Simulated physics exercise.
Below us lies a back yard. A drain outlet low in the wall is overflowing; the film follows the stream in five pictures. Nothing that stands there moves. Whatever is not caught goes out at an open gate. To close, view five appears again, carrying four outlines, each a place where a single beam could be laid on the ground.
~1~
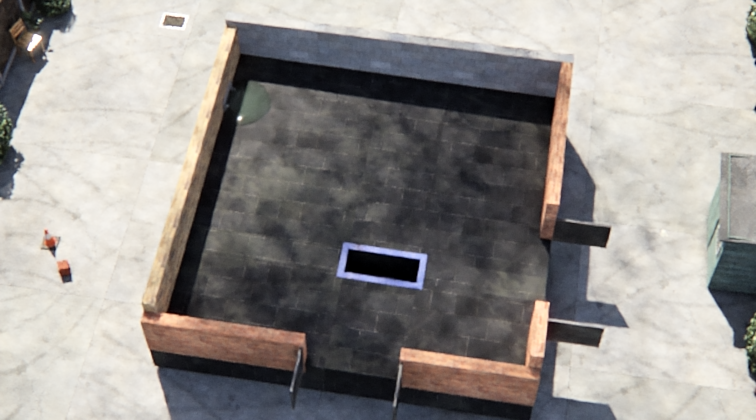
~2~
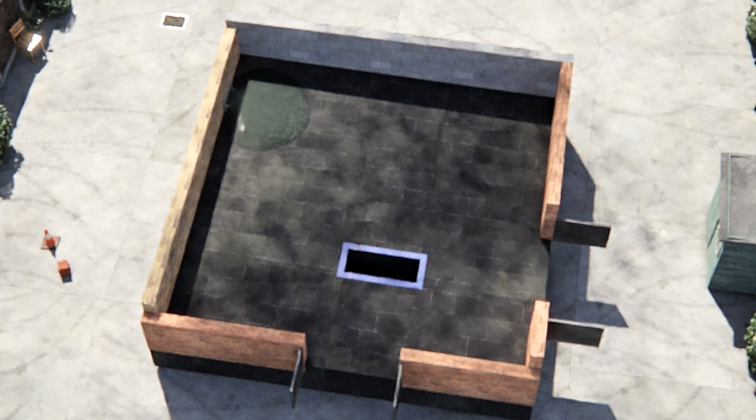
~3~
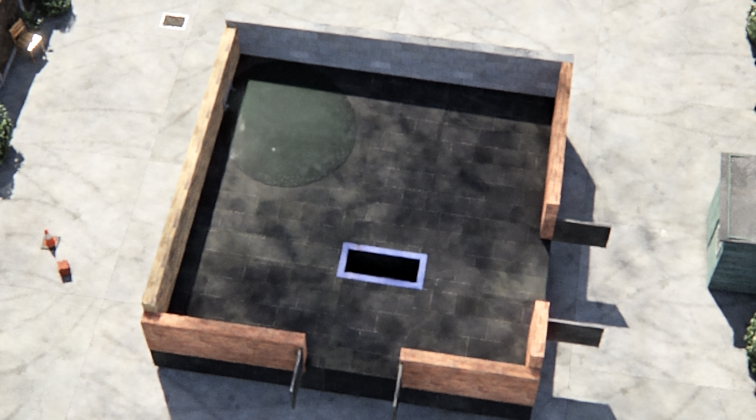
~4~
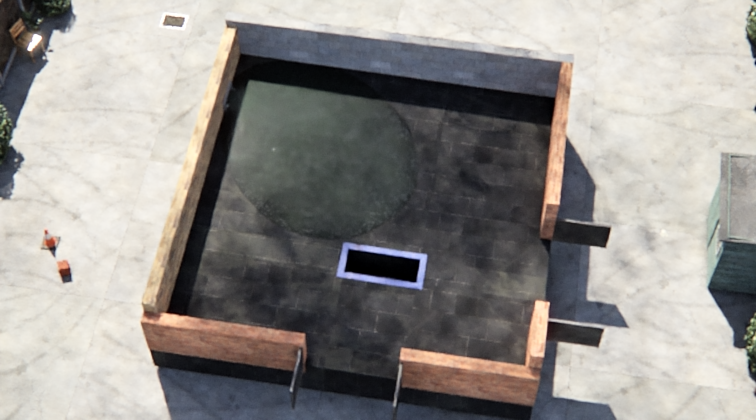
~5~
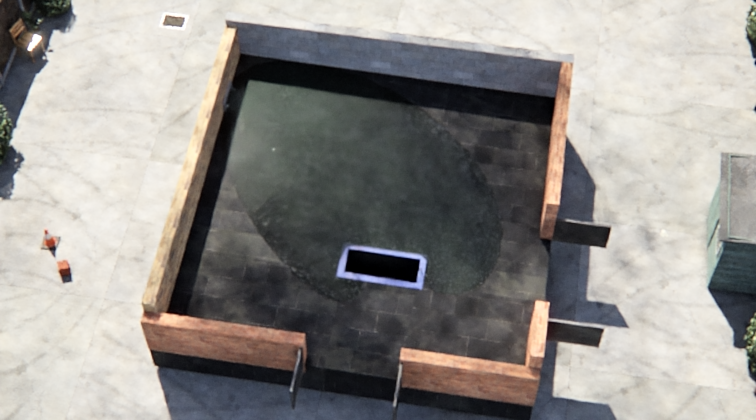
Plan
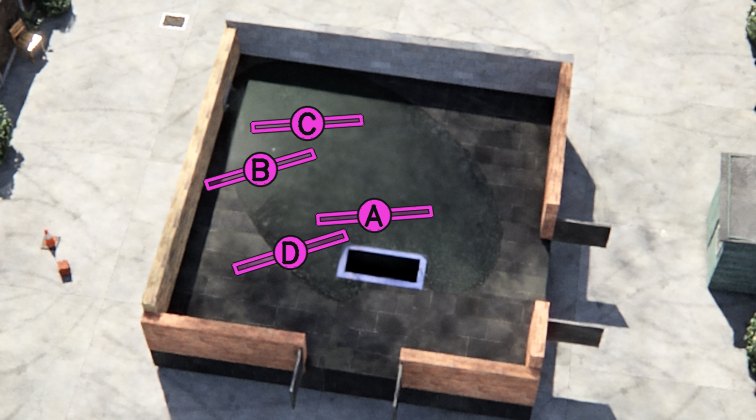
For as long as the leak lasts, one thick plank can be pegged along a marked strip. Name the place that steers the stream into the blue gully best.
D works best here.
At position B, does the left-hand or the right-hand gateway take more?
The right one.
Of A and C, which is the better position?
The answer is C.
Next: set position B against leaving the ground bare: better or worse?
Position B is worse.
On the marked copy, A from (318, 219) to (430, 211); B from (207, 185) to (313, 153); C from (253, 127) to (361, 120); D from (235, 269) to (345, 235).
With A, about 6 % of the stream goes into the blue gully, about 90 % out by the gates.
With B, about 12 % of the stream goes into the blue gully, about 85 % out by the gates.
With C, about 12 % of the stream goes into the blue gully, about 84 % out by the gates.
With D, about 31 % of the stream goes into the blue gully, about 67 % out by the gates.
